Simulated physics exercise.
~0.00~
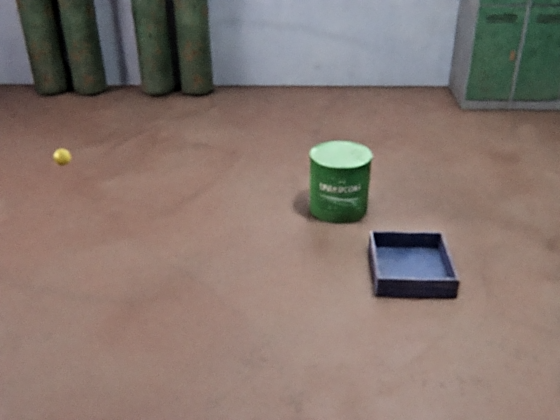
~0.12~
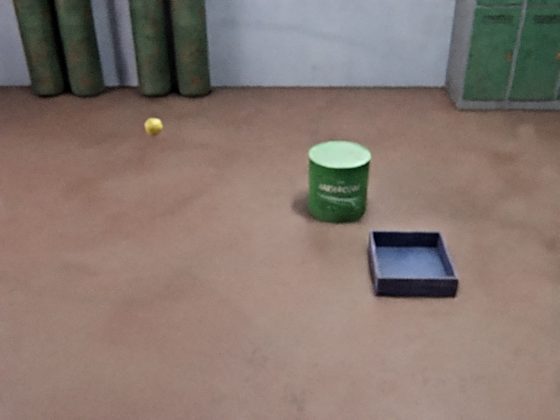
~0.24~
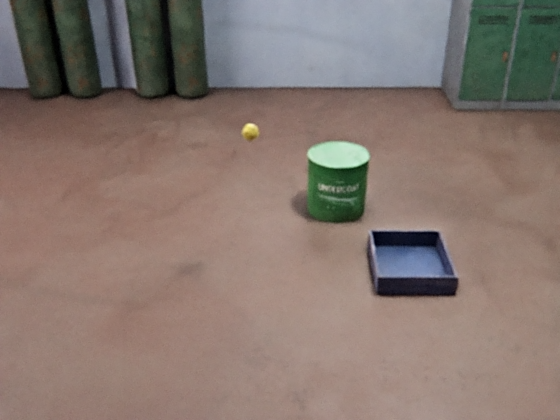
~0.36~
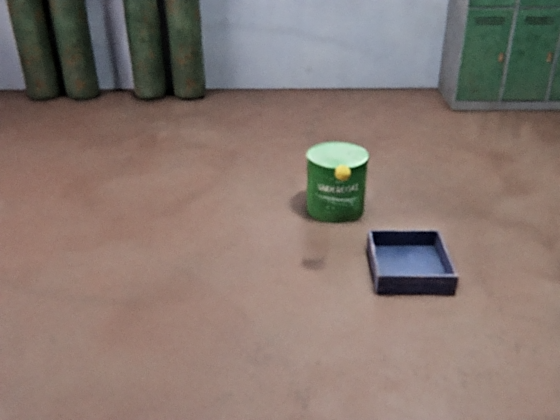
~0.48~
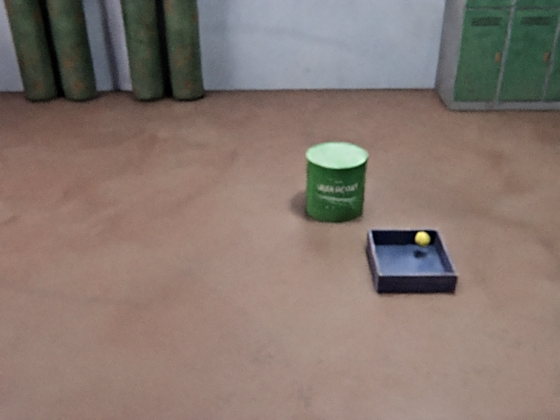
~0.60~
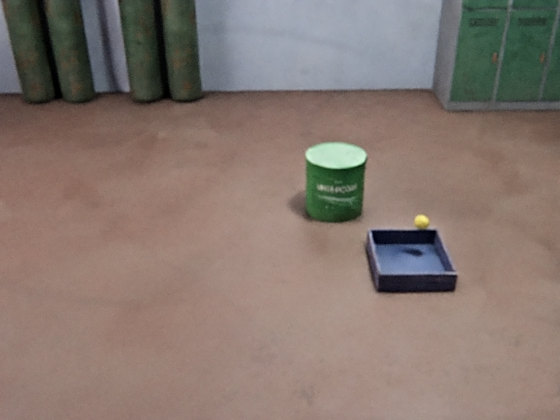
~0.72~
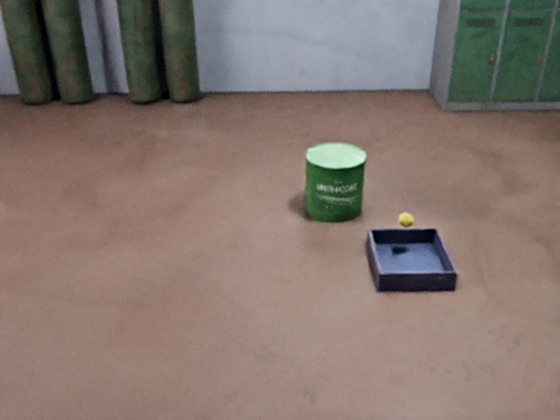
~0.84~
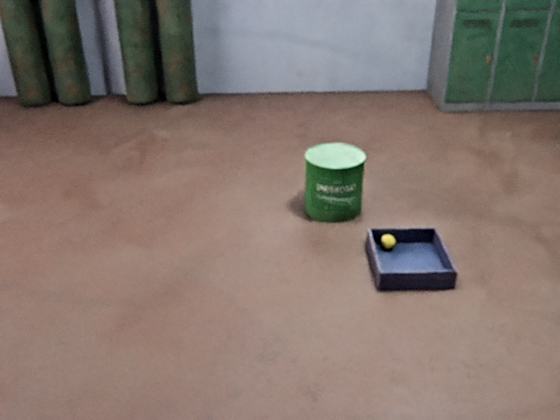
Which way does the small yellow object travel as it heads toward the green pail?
The small yellow object moves to the right.
